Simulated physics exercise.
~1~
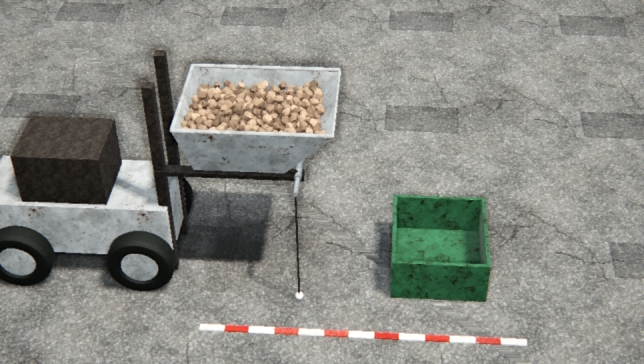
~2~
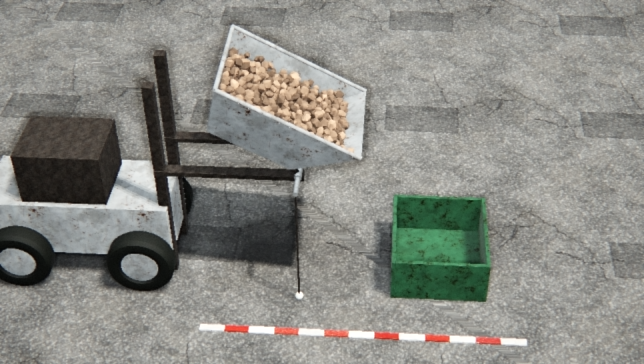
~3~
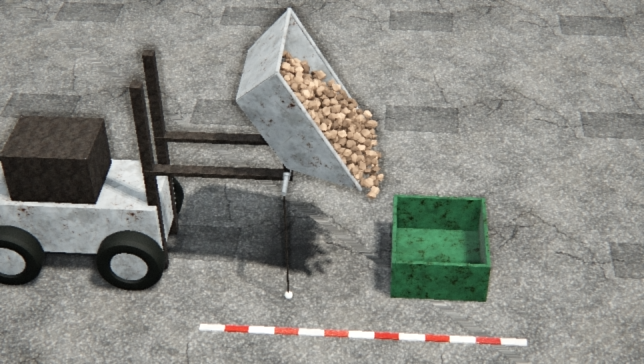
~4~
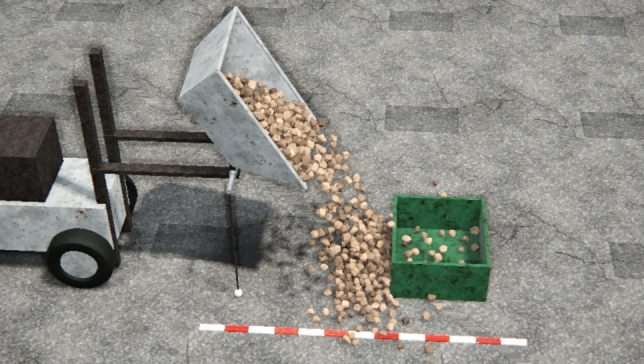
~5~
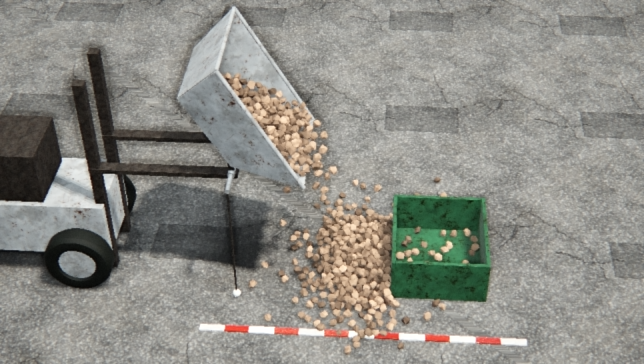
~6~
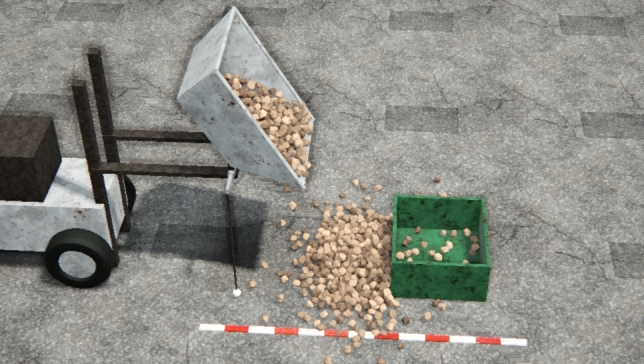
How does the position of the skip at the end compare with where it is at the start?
At the end the skip is slightly farther left and a little higher in view than at the start.
